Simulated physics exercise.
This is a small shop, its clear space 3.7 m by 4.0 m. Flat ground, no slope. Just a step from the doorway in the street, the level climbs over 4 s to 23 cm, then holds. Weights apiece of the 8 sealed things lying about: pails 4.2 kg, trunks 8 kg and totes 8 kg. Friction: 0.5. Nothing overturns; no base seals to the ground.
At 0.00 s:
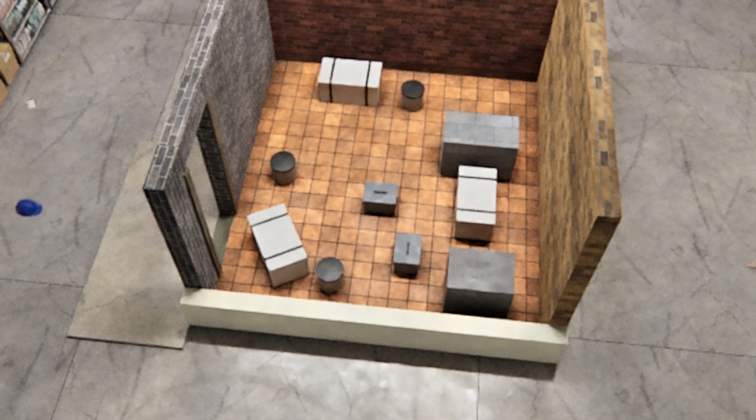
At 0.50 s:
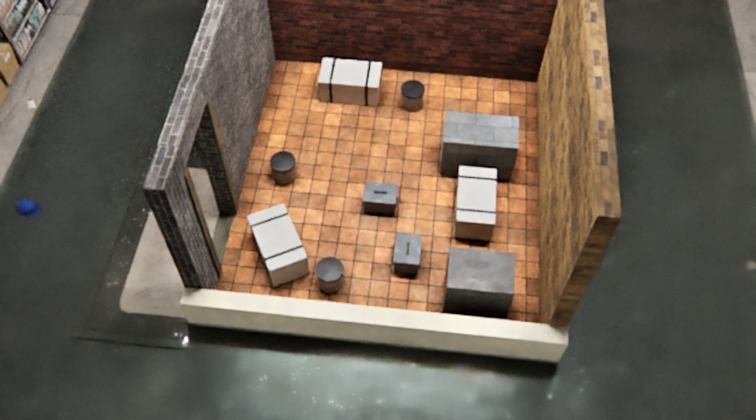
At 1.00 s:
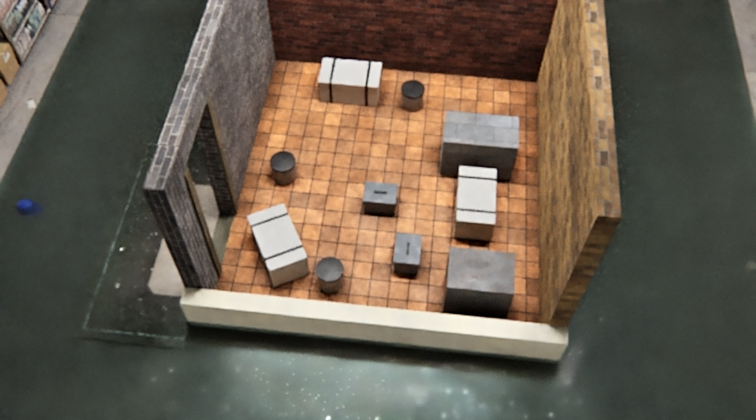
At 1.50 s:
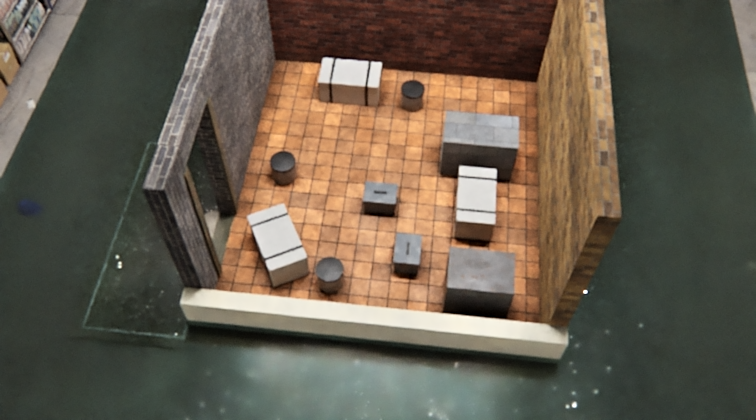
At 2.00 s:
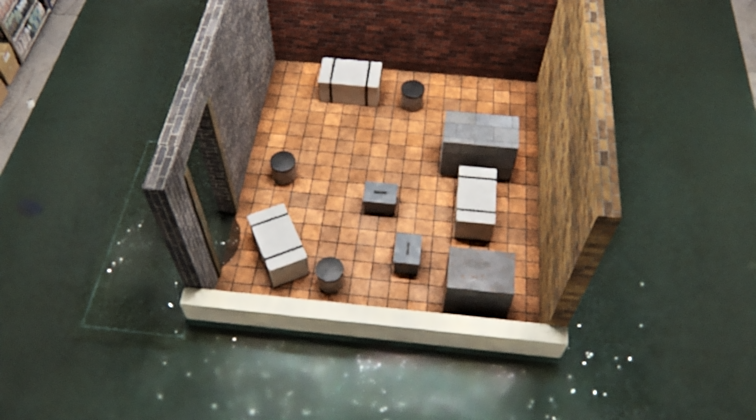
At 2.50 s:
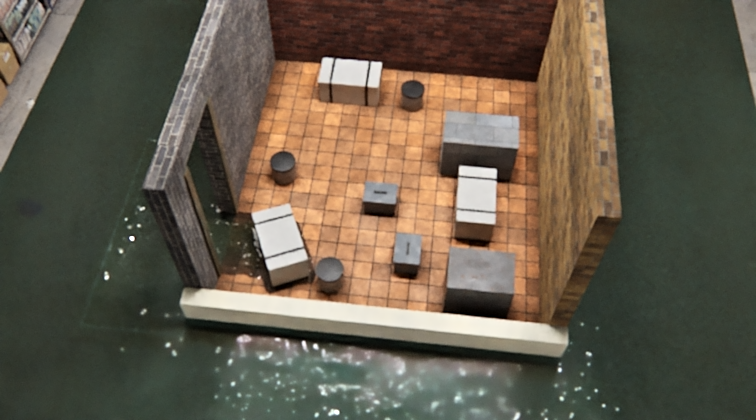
Dark water spreading and rising around a small open-topped brick-walled shop, then entering through the left doorway beside a pale trunk.
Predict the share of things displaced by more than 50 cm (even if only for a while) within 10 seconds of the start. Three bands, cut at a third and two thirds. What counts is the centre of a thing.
It falls in the mid range.
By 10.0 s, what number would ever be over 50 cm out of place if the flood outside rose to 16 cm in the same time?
Then it comes to 4.
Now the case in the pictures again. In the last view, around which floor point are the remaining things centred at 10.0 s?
Close to pixel (421, 164).
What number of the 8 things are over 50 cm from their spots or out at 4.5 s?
The count is 2.
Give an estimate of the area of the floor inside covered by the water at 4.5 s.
Near 5.5 m2 in all.
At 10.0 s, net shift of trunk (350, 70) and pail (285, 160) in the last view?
In that order: 0 cm, 0 cm.
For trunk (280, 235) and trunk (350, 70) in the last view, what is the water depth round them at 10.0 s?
I'd put it at 11 cm and 4 cm respectively.
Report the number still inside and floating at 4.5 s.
Total: 1.
After 3.5 s 0 of 8 are over 50 cm from their spots; 0 afloat.
After 4.5 s 2 of 8 are over 50 cm from their spots; 1 afloat.
After 7.0 s 5 of 8 are over 50 cm from their spots; 4 afloat.
After 10.0 s 5 of 8 are over 50 cm from their spots, and 5 have been at some point; 6 afloat.
